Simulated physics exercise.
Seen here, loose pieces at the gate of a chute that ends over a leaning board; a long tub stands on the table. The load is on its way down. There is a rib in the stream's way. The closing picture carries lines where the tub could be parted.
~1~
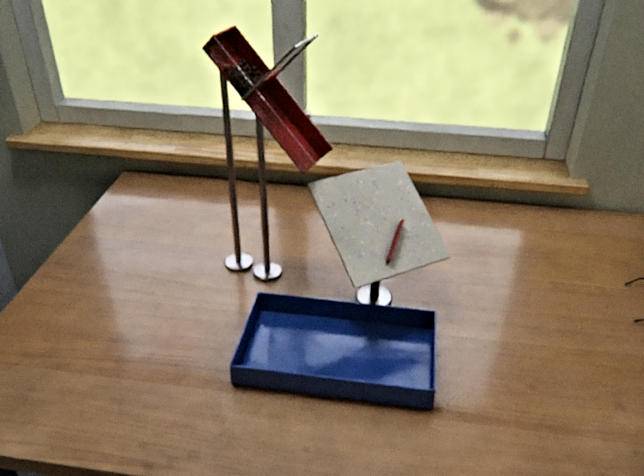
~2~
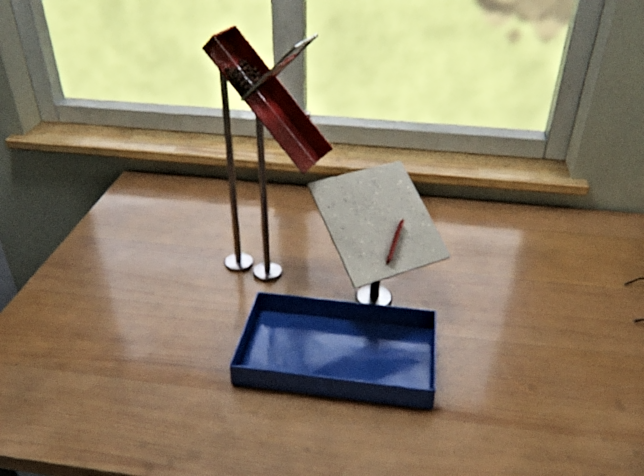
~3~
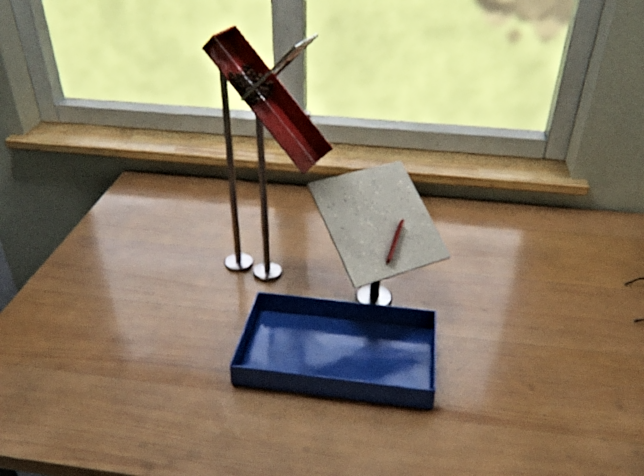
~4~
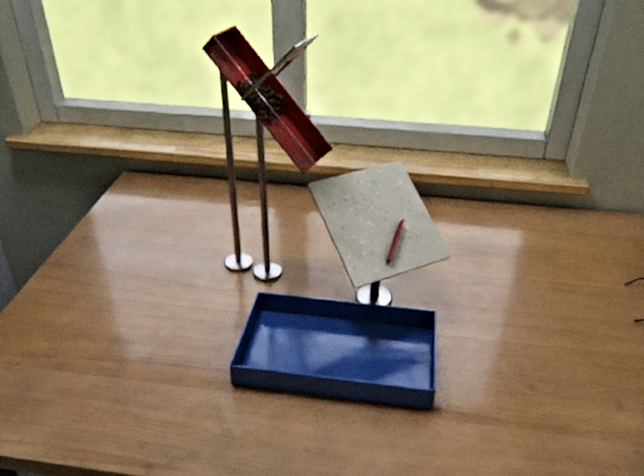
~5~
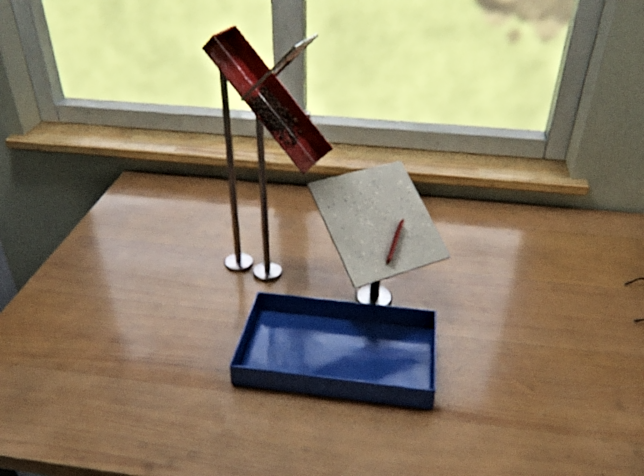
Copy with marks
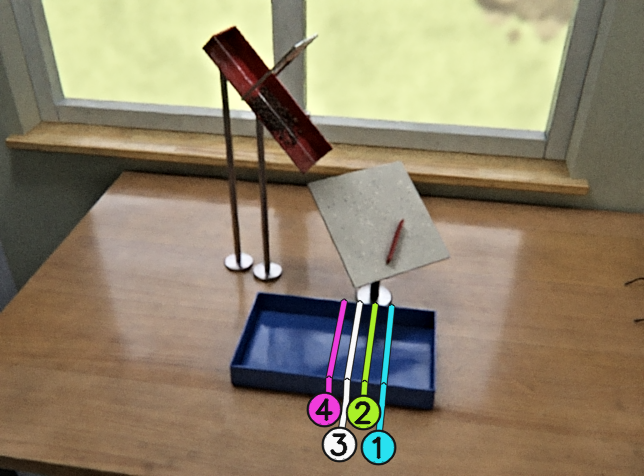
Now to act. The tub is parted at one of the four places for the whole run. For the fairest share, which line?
1 works best here.
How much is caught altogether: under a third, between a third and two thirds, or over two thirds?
It is over two thirds.
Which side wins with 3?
Right.
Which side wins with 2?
Right.
On the marked copy, line 1 crosses the front rim at (383, 384); line 2 crosses the front rim at (364, 382); line 3 crosses the front rim at (347, 379); line 4 crosses the front rim at (329, 377).
For line 1, of what is caught, about half on the left of the divider, about half on the right.
For line 2, of what is caught, a small part on the left of the divider, nearly all on the right.
For line 3, of what is caught, a stray few on the left of the divider, nearly all on the right.
For line 4, of what is caught, none on the left of the divider, all on the right.
